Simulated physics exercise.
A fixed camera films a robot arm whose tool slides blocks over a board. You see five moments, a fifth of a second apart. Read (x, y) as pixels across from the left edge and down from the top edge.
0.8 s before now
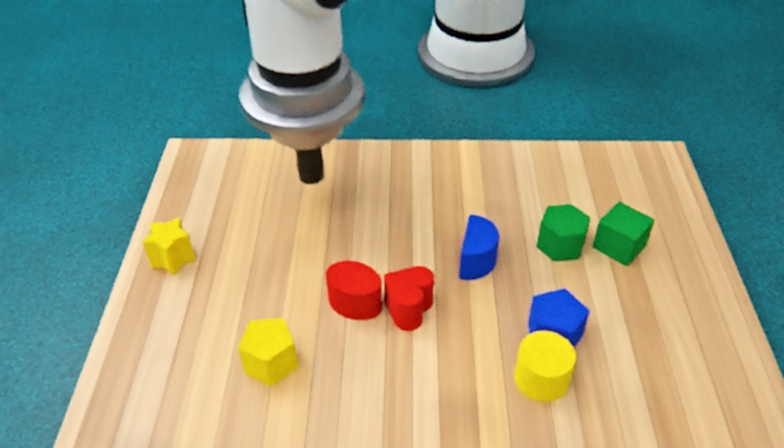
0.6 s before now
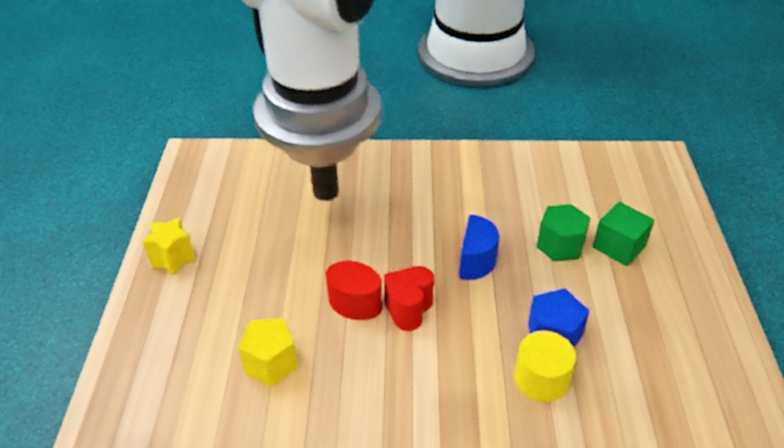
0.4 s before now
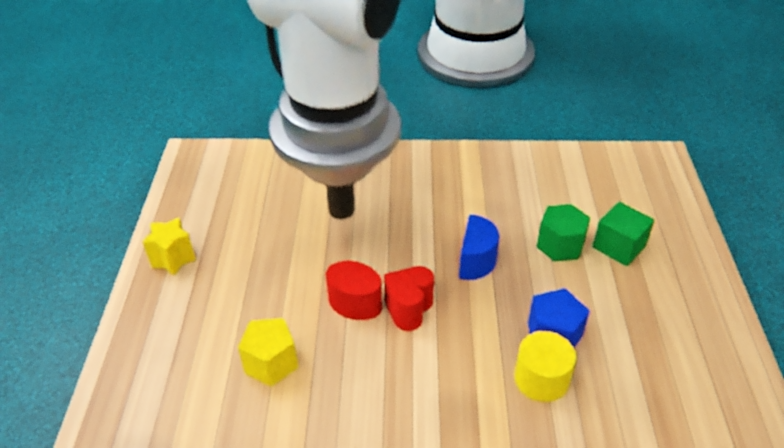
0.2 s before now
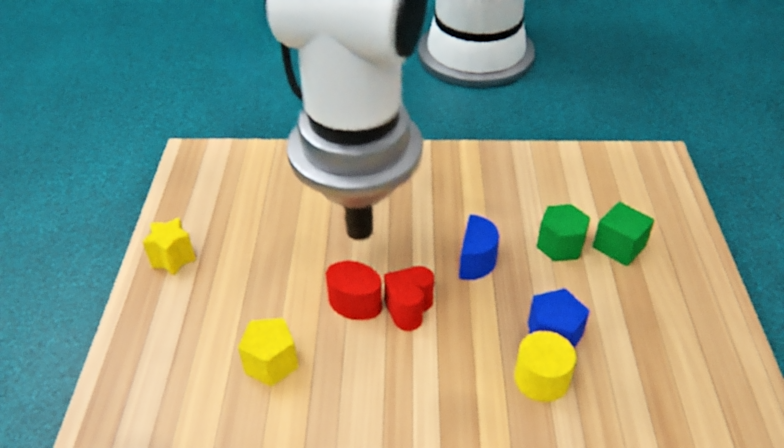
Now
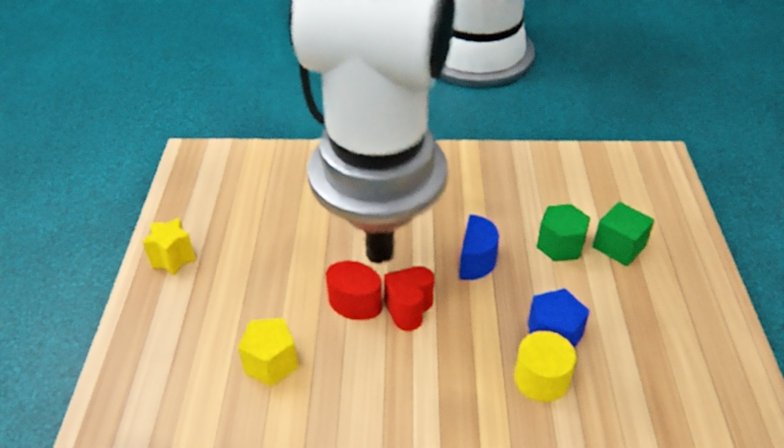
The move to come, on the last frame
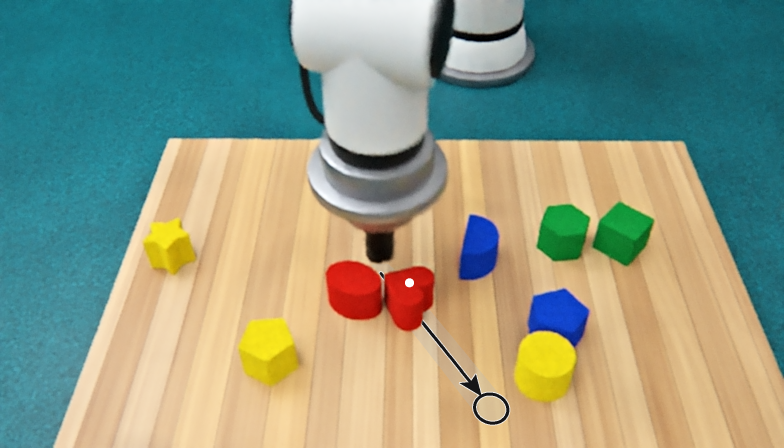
A robot arm moves down and right above the board toward the still red blocks.
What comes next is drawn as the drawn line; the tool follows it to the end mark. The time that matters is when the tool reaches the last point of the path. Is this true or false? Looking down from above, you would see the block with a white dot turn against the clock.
That statement is accurate.
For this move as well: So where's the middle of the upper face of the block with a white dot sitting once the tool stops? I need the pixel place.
At the end it should sit near (530, 406).
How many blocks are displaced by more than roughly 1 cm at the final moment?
One block moves.
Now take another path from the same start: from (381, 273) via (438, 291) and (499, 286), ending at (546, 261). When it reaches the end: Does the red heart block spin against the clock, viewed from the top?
No, that is not what happens.
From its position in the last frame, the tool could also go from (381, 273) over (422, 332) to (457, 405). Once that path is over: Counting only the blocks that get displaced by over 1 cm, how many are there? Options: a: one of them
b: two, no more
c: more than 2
a (one of them)
The line goes straight from (381, 273) to (491, 408); the dot is on the red heart block.
What follows on the original path. One third of the way, tool at (415, 295); red heart block at (436, 311).
Two thirds of the way, tool at (453, 341); red heart block at (481, 357), turned 20° anticlockwise.
At the end, tool at (494, 391); red elliptical block unmoved; red heart block at (530, 406), turned 40° anticlockwise.
